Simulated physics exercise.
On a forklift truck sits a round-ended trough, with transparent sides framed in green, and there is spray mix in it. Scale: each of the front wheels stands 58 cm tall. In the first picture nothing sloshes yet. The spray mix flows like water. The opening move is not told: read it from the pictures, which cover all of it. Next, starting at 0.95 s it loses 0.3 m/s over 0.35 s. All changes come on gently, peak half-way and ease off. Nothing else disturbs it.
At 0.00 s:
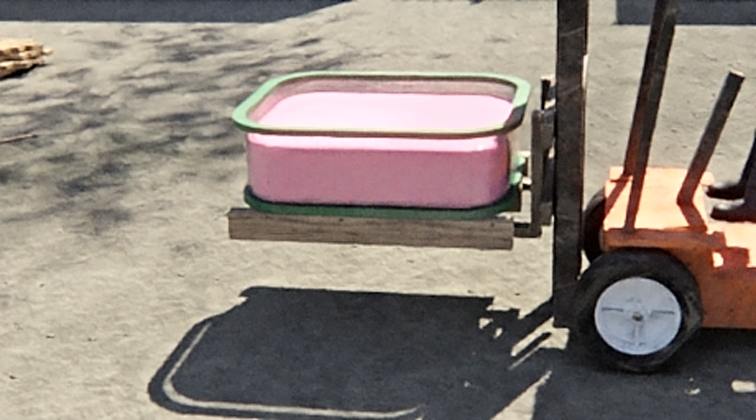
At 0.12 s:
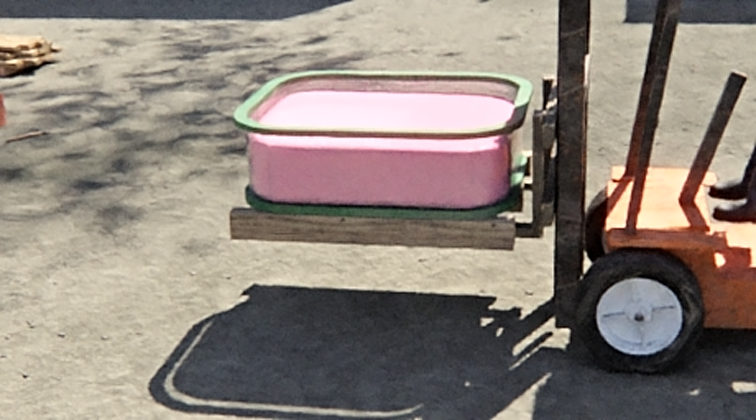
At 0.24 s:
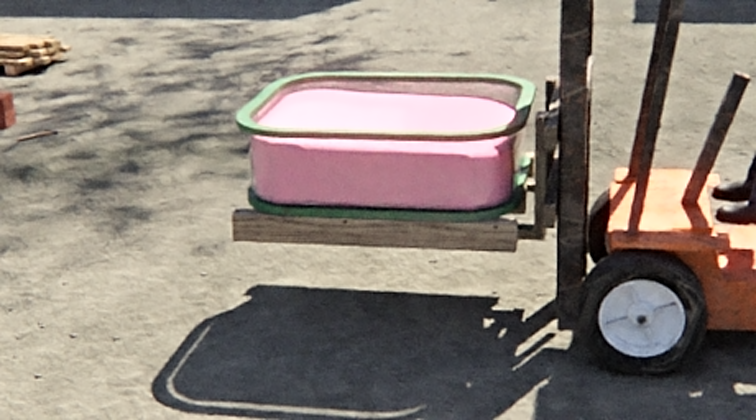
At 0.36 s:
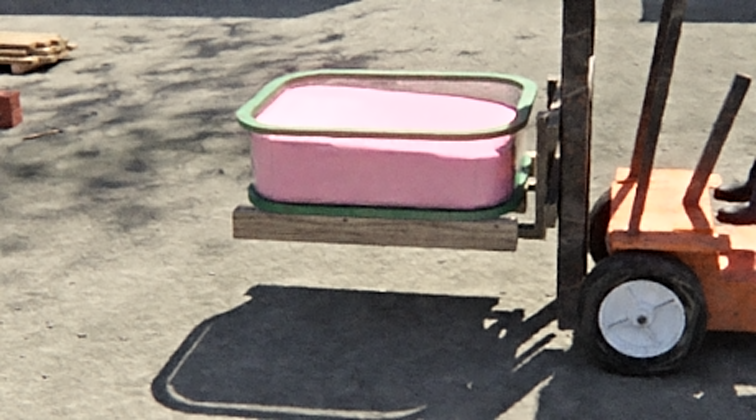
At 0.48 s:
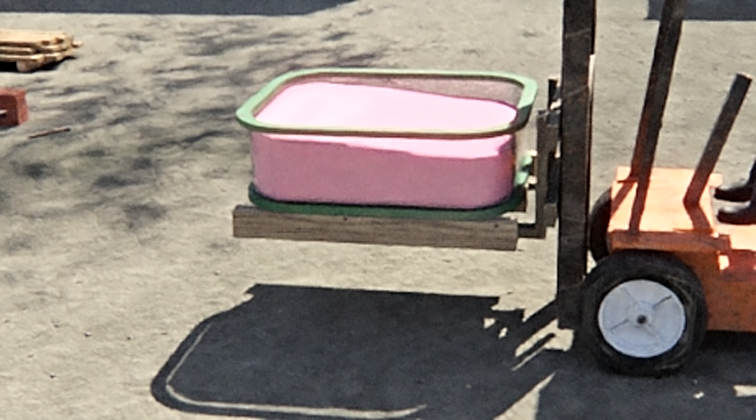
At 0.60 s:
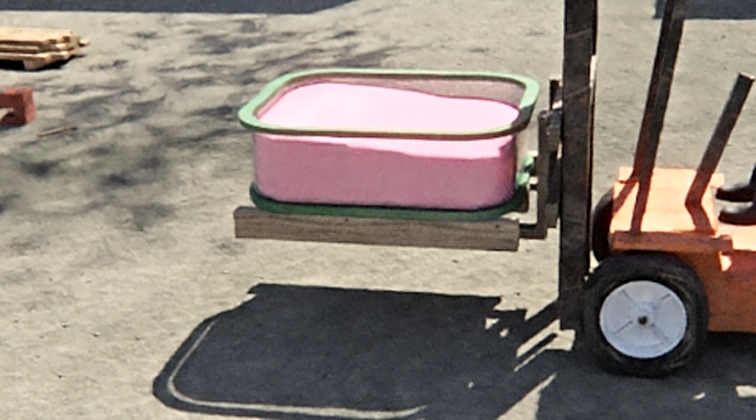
On a forklift, pink liquid in a green-framed trough gradually rises slightly at the left end.
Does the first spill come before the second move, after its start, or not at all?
The first spill: Never.
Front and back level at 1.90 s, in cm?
About 30 cm in front and 28 cm behind.
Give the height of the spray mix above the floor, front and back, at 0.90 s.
Front 30 cm, back 28 cm.
Then, 0.90 s in, the surface is 29 cm up at the front and 29 cm at the back; nothing has left.
Then, 1.40 s in, the surface is 29 cm up at the front and 28 cm at the back; nothing has left.
Then, 1.90 s in, the surface is 31 cm up at the front and 27 cm at the back; nothing has left.
Then, 4.28 s in, nothing has left.
